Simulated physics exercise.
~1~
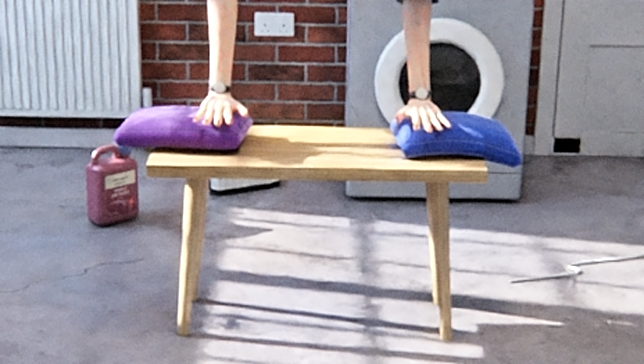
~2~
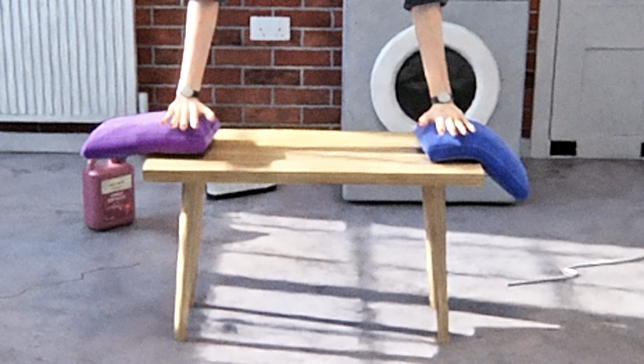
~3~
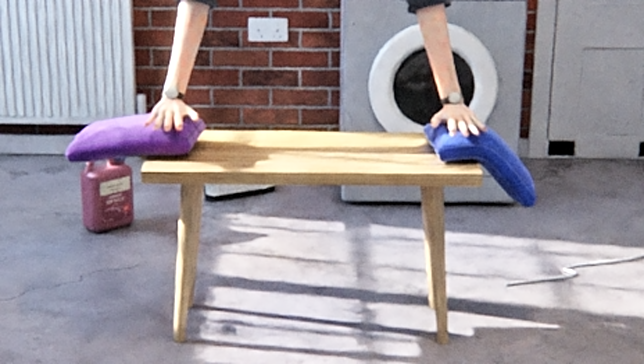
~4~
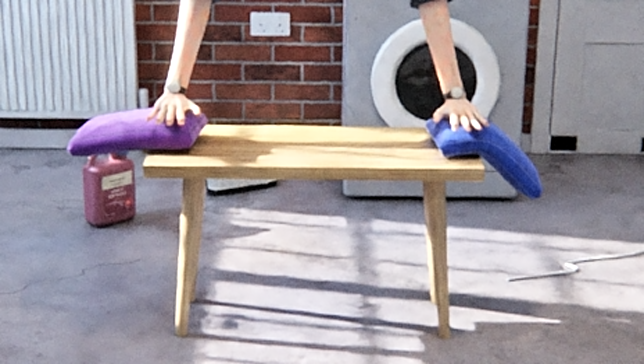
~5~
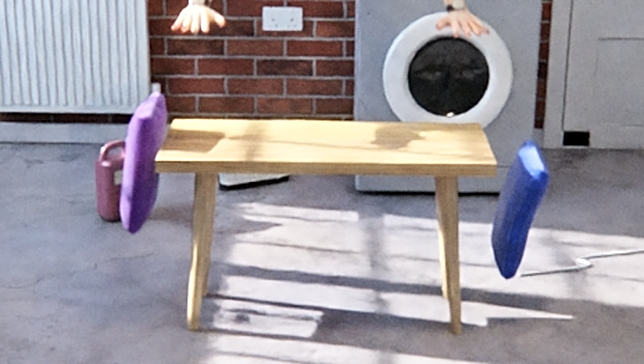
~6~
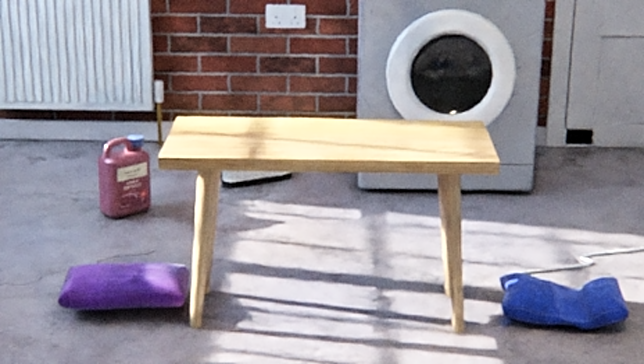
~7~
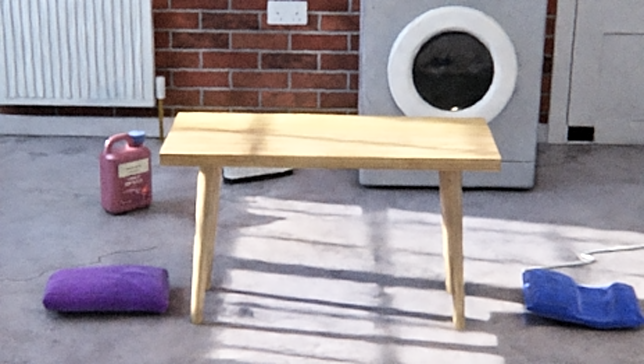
Two hands push purple and blue bags off opposite bench ends, and both land on the floor.
